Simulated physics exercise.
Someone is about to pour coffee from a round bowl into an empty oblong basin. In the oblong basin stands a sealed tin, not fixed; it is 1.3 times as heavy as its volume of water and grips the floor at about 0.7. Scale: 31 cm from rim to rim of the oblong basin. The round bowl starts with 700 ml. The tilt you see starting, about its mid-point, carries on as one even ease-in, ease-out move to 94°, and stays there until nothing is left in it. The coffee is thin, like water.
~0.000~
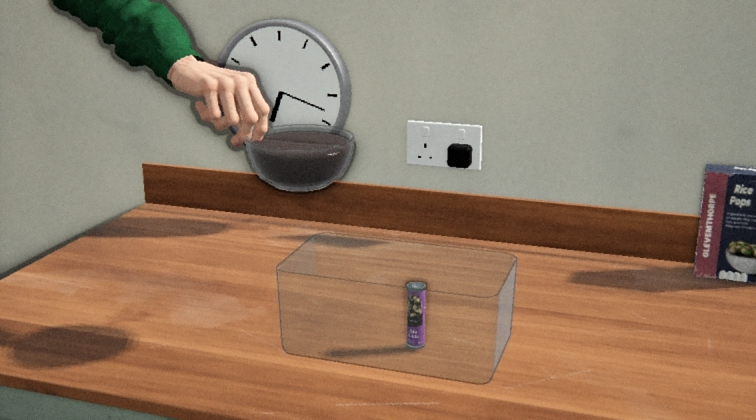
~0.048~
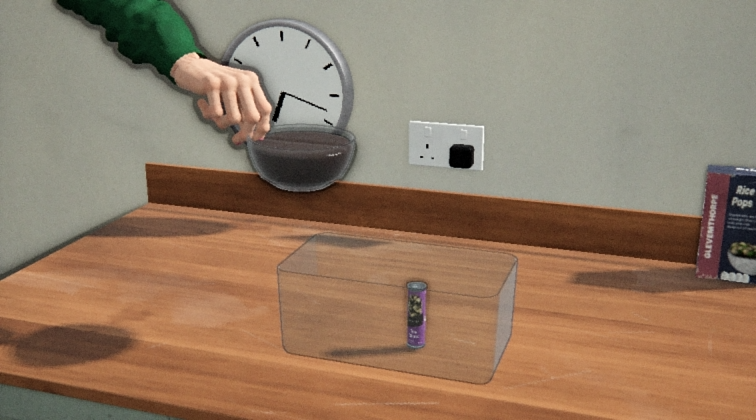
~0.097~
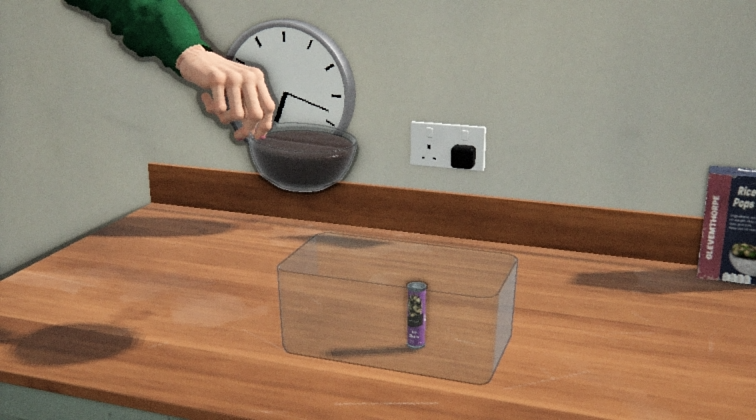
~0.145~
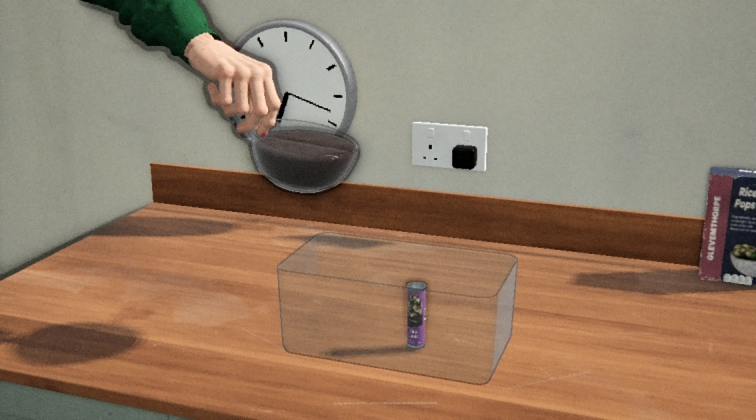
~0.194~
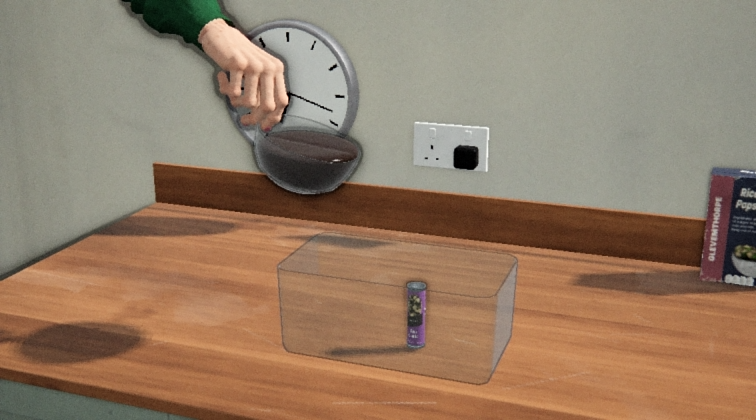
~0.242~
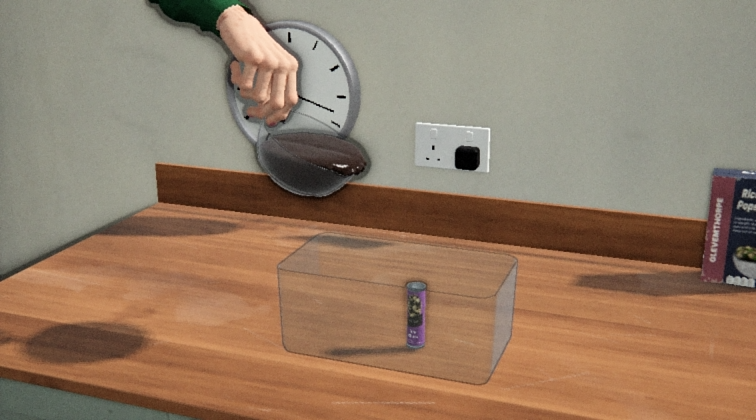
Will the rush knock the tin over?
It goes over.
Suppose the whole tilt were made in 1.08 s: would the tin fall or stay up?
The tin stays up.
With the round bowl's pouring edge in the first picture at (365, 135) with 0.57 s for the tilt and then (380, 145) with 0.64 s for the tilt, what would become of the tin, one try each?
First it falls; then it remains upright.
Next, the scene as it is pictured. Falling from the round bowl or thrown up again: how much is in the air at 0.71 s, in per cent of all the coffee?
About 5 per cent.
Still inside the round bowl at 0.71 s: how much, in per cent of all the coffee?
About 2 per cent.
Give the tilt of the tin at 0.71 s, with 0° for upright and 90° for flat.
Near 10° from upright.
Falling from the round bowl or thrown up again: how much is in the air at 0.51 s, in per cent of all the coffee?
Near 42 in a hundred.
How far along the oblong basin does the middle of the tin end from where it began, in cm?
Some 7.0 cm.
Then, 0.51 s in, the tilt is 85° and 20 per cent is still to pour; the tin stands where it began.
Then, 0.71 s in, the tilt is 94° and 2 per cent is still to pour; the tin leans 10°.
Then, 0.92 s in, the tilt is 94° and 0 per cent is still to pour; the tin leans 36°.
Then, 1.14 s in, the tilt is 94° and 0 per cent is still to pour; the tin lies on its side.
Finally, the tin lies on its side.
